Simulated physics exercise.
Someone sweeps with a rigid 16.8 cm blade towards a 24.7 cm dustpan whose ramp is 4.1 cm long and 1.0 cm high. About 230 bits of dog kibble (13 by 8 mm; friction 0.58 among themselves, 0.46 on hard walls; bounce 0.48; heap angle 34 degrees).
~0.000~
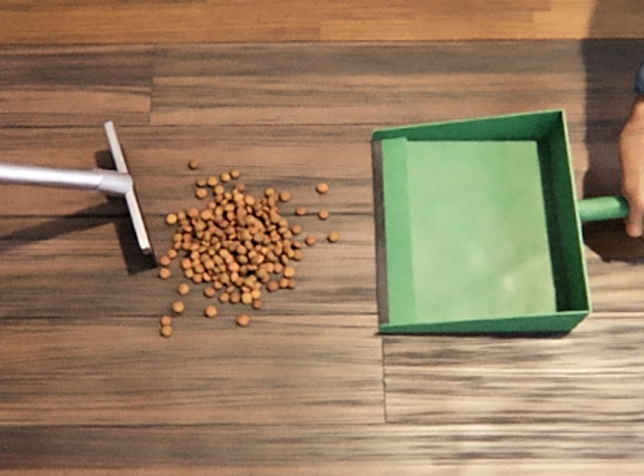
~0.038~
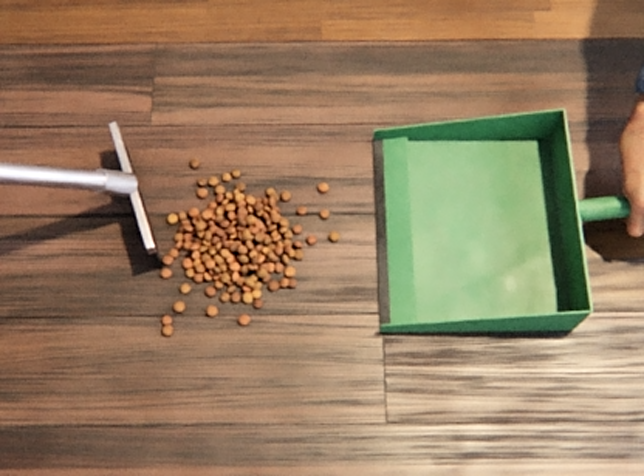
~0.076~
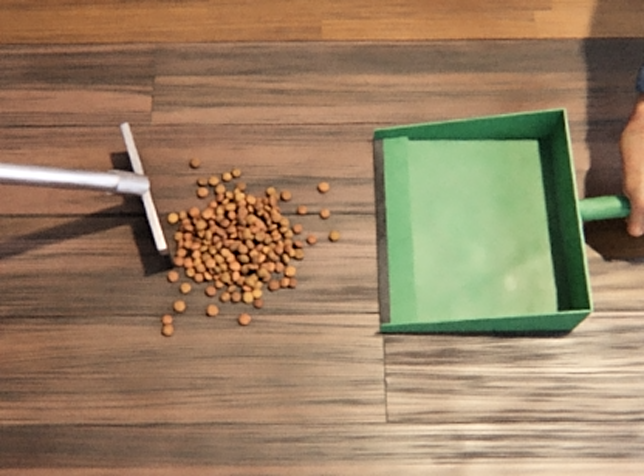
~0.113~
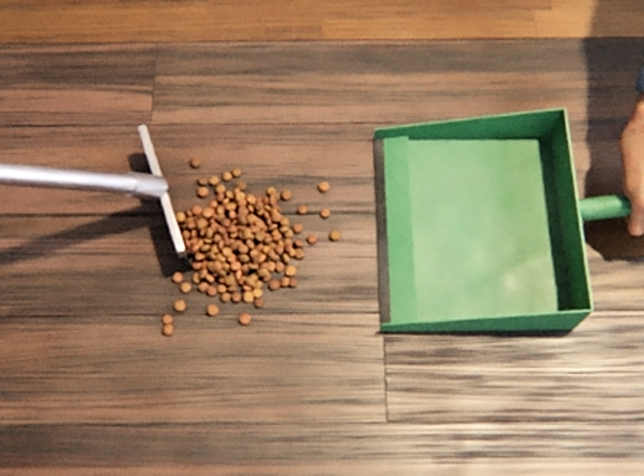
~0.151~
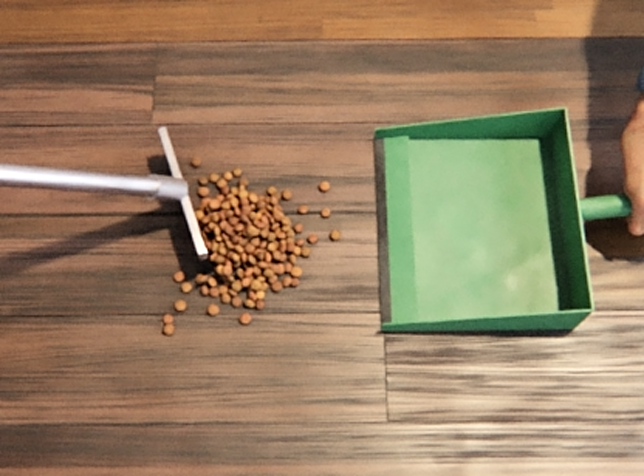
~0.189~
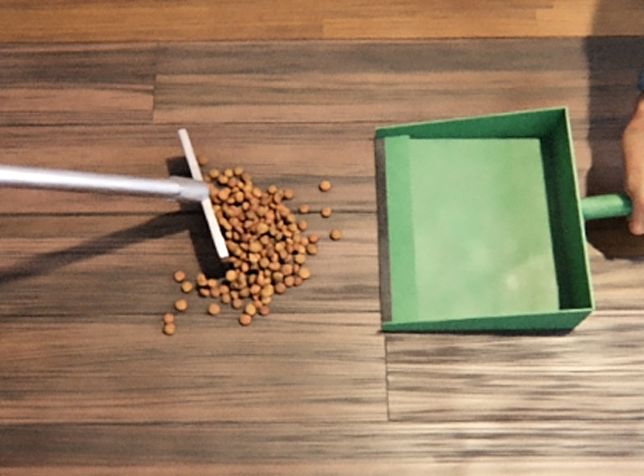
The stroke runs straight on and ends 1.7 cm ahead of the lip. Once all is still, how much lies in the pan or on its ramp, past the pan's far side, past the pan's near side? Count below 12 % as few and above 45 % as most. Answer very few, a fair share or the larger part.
Pan: A fair share, far side: Very few, near side: Very few.
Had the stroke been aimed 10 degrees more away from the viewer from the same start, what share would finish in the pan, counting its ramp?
In that case some 20 per cent.
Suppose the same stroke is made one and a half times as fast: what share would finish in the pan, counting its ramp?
It would be near 30 per cent.
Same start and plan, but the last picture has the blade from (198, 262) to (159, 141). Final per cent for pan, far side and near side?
Pan 10, far 0, near 5.
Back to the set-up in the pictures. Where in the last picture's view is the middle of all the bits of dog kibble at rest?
Near (361, 235).
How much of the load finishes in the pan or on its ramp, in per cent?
Roughly 20 per cent.
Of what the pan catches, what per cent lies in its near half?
Some 80 per cent.
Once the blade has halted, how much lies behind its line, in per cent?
Roughly 25 per cent.
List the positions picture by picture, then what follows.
In the first picture, blade from (146, 249) to (111, 130), moved 0.0 cm, 0 of the pieces shifted so far; middle of the pieces at (237, 244); pan at (485, 230).
In the second picture, blade from (151, 249) to (116, 130), moved 0.4 cm, 0 of the pieces shifted so far; middle of the pieces at (238, 244).
In the third picture, blade from (163, 250) to (127, 131), moved 1.8 cm, 3 of the pieces shifted so far; middle of the pieces at (238, 243).
In the fourth picture, blade from (182, 252) to (144, 133), moved 3.9 cm, 29 of the pieces shifted so far; middle of the pieces at (239, 243).
In the fifth picture, blade from (203, 255) to (164, 135), moved 6.2 cm, 164 of the pieces shifted so far; middle of the pieces at (246, 239).
In the sixth picture, blade from (224, 257) to (184, 137), moved 8.5 cm, 208 of the pieces shifted so far; middle of the pieces at (255, 236); pan at (487, 228). The blade's pace is about 0.61 m/s, heading 9 degrees towards the viewer's side.
Then, at 0.33 s, middle of the blade 12 cm from the lip; 0 % over the lip, far side 0 %, near side 0 %.
After 0.42 s, middle of the blade 6 cm from the lip; 0 % over the lip, far side 0 %, near side 0 %.
Then, at 0.65 s, middle of the blade 4 cm from the lip; 20 % over the lip, far side 0 %, near side 0 %.
At rest (1.1 s), pan 20 %, far side 0 %, near side 0 %, in front of the lip or behind the blade 80 %.
